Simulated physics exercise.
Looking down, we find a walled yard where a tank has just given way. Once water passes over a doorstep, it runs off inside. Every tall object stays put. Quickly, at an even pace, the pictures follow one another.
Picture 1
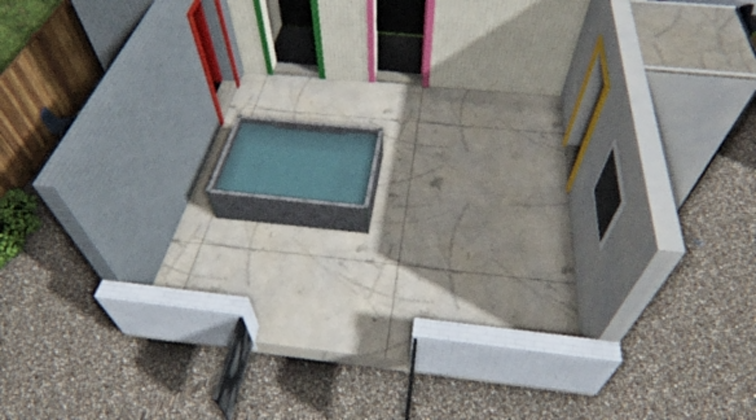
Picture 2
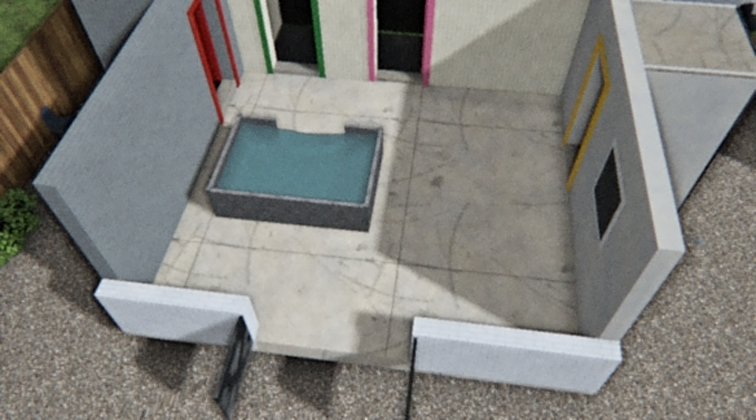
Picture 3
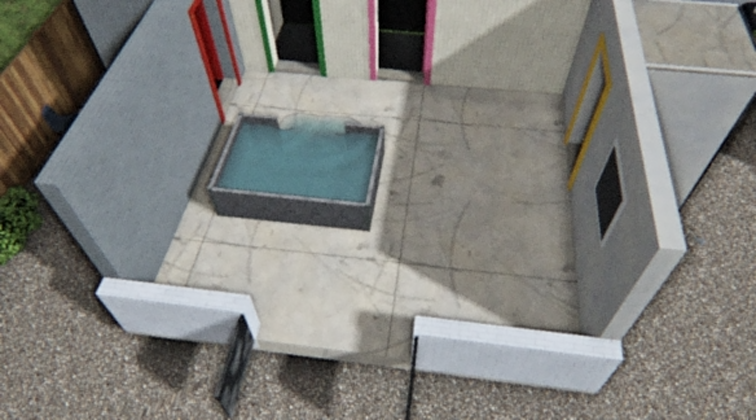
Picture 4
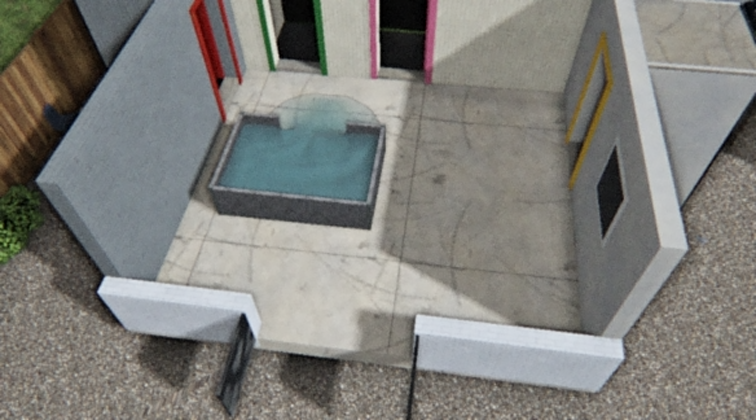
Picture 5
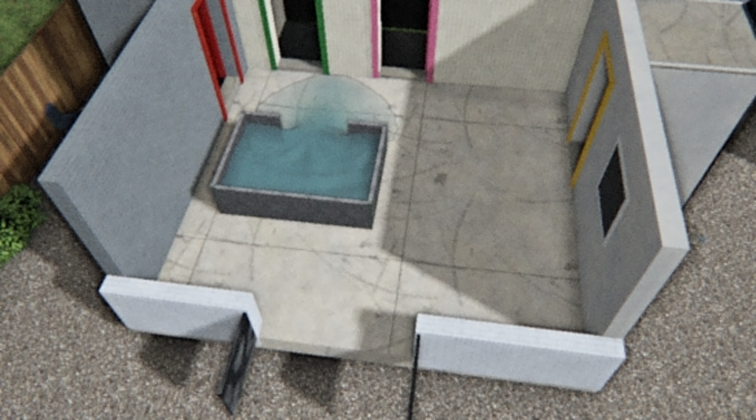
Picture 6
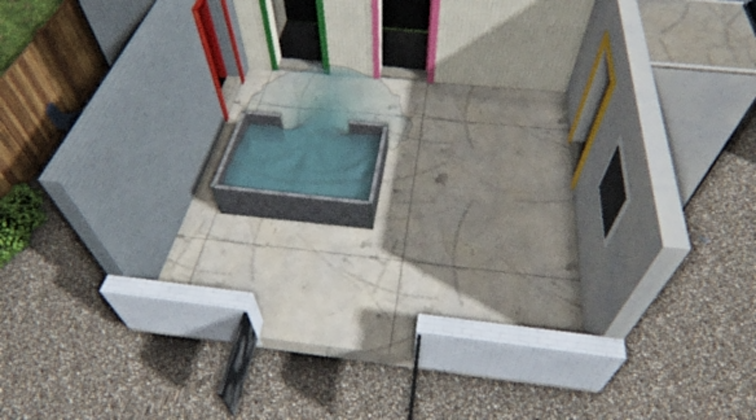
The video shows an open tank of water standing still in a walled yard with coloured doorways. A gap then appears in its far side, and water pours out, fanning across the paved floor behind the tank.
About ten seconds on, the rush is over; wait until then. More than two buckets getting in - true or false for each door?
Yellow door: False; green door: True; red door: False; pink door: True.
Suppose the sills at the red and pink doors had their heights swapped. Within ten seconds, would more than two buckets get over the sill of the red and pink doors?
As I read it, the red door ends up above while the pink door remains below.
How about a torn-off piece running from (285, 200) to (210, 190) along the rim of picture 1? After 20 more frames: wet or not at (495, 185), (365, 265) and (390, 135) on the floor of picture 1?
Point by point: Untouched, swamped and untouched.
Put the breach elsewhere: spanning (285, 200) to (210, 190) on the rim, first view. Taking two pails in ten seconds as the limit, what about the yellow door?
At the yellow door, the flow misses the threshold.
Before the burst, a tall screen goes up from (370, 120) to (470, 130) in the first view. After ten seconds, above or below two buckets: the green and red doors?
Green door overshoots, red door stays within the limit.
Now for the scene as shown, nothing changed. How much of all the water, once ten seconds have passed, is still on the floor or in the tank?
About 82 per cent.
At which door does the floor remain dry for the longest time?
Answer - the yellow-painted one.
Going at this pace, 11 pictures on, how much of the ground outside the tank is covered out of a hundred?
Roughly 25 %.
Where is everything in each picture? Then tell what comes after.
The first picture shows the open tank at (299, 162) is whole and still.
In the second picture, the front is at a hidden place, out from the gap on the open tank's far side.
In the third picture, water pours out on the open tank's far side and has run to (349, 121).
In the fourth picture, the front is at (346, 99), out from the gap on the open tank's far side.
In the fifth picture, water pours out on the open tank's far side and has run to (327, 77).
In the sixth picture, the front is at (317, 66), out from the gap on the open tank's far side.
A moment on, water covers 20 % of the floor; the yellow door not reached, the green door over two buckets in, the red door wet at the sill, nothing in, the pink door under two buckets in.
Next, water covers 25 % of the floor; the yellow door not reached, the green door far over two buckets in, the red door wet at the sill, nothing in, the pink door over two buckets in.
Then, water covers 45 % of the floor; the yellow door wet at the sill, nothing in, the green door far over two buckets in, the red door wet at the sill, nothing in, the pink door over two buckets in.
Later, water covers 75 % of the floor; the yellow door wet at the sill, nothing in, the green door far over two buckets in, the red door wet at the sill, nothing in, the pink door over two buckets in.
In the end, water covers 95 % of the floor; the yellow door wet at the sill, nothing in, the green door far over two buckets in, the red door wet at the sill, nothing in, the pink door over two buckets in.
